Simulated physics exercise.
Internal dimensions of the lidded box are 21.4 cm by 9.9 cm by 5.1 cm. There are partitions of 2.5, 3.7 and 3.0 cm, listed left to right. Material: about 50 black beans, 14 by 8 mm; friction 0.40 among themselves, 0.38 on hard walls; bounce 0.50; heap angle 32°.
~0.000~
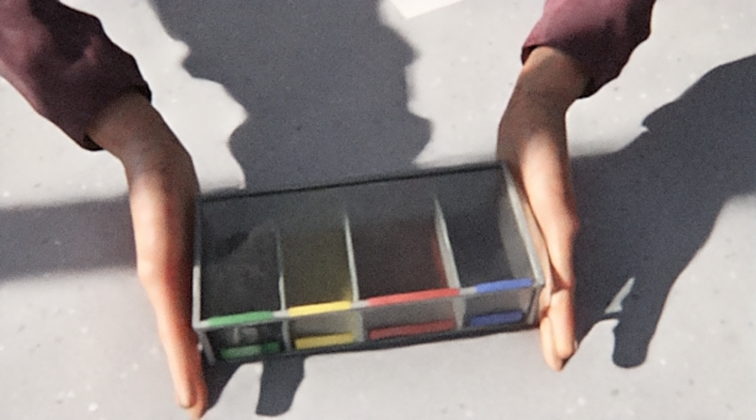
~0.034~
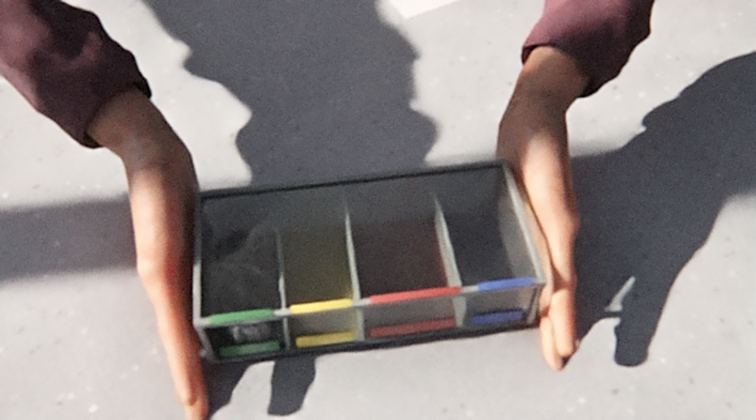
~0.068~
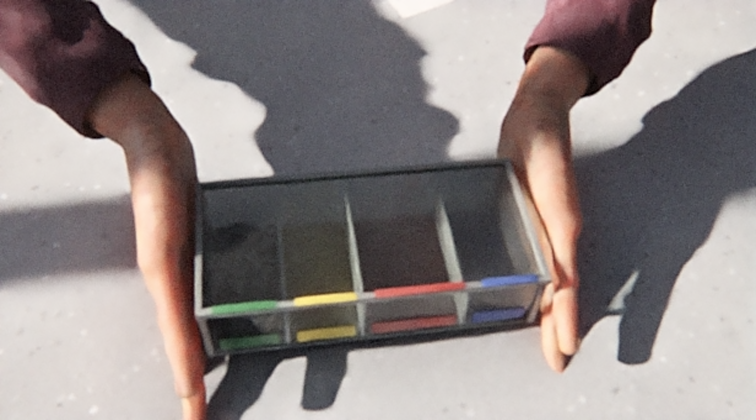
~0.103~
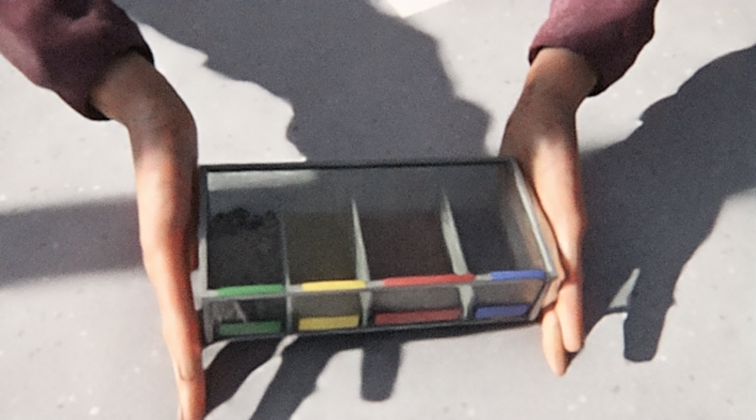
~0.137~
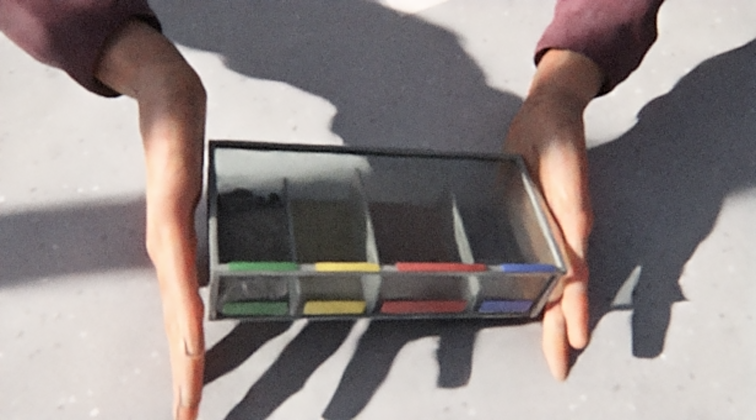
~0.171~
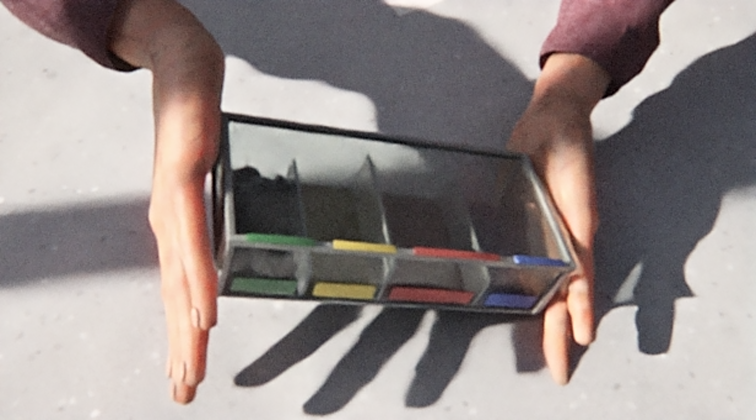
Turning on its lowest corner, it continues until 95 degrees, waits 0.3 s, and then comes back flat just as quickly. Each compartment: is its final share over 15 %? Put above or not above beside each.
Red: Not above; blue: Above; green: Not above; yellow: Above.
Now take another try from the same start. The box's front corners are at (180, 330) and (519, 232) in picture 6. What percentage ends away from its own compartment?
Something like 0 in a hundred.
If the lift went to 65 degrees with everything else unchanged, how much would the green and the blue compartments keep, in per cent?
Green: 70 per cent; blue: 0 per cent.
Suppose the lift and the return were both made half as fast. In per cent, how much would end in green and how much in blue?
Green 15; blue 60.
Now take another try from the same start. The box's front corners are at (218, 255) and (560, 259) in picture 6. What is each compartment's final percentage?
Final shares, in per cent - red: 5, blue: 30, green: 0, yellow: 60.
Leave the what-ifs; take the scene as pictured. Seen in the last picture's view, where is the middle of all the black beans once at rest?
Once everything settles, the centre is around (342, 249).
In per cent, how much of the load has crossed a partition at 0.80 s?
Roughly 95 per cent.
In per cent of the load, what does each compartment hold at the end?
Red: 5%; blue: 35%; green: 0%; yellow: 60%.
After 0.80 s, tilt 95 degrees; red 15 %, blue 5 %, green 5 %, yellow 75 %.
Then, at 1.22 s, tilt 53 degrees; red 5 %, blue 35 %, yellow 60 %.
After 1.72 s, tilt 0 degrees; red 5 %, blue 35 %, yellow 60 %.
In the end, at 2.3 s, red 5 %, blue 35 %, green 0 %, yellow 60 %.
